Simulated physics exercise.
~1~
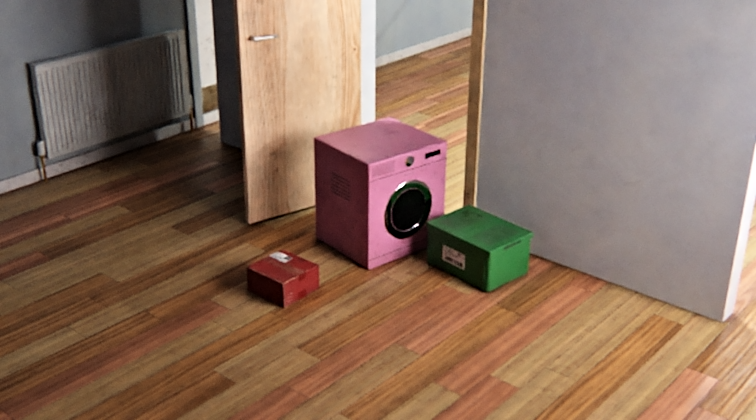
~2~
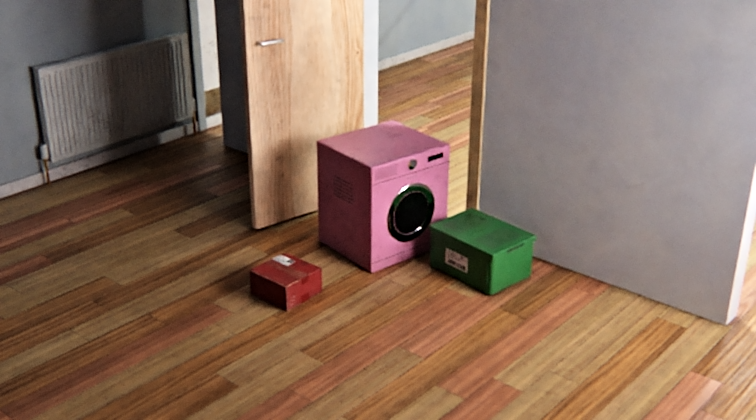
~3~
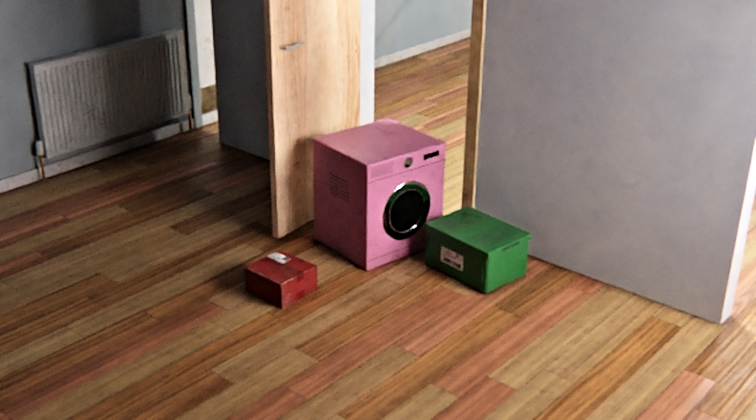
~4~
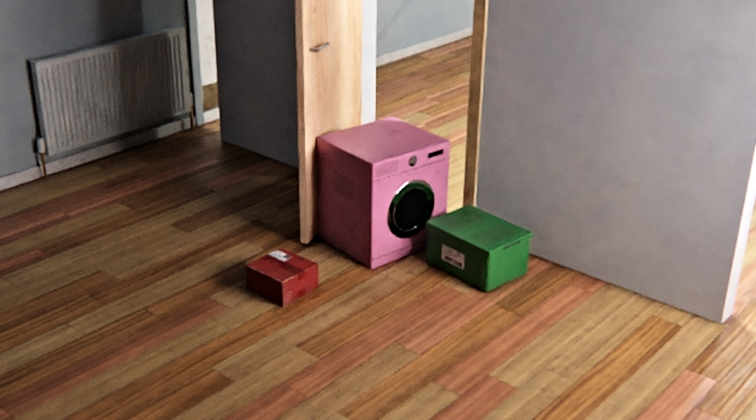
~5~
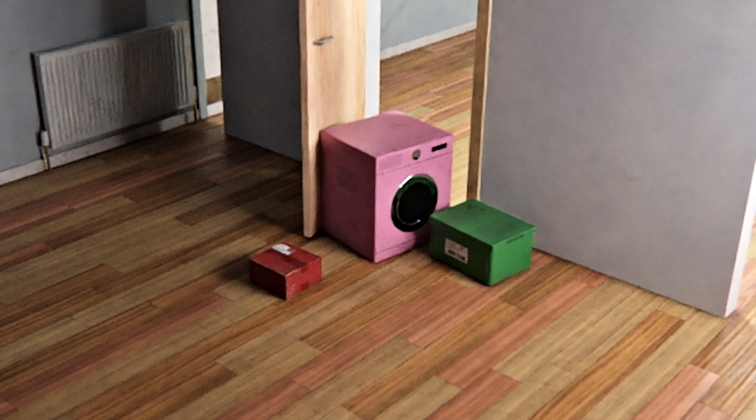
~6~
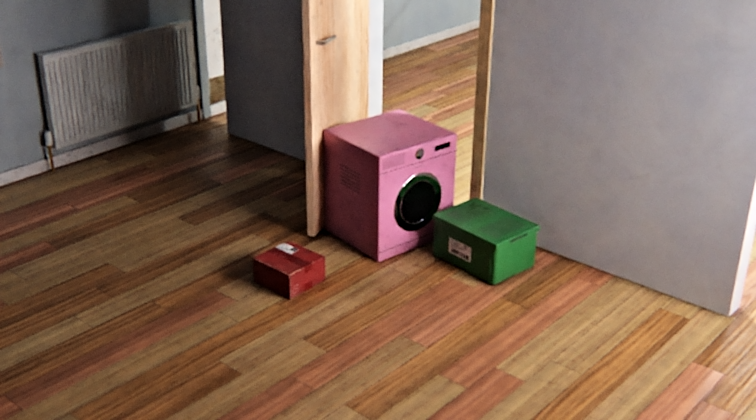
A wooden door swings toward its frame and stops against a pink washing machine, still open.
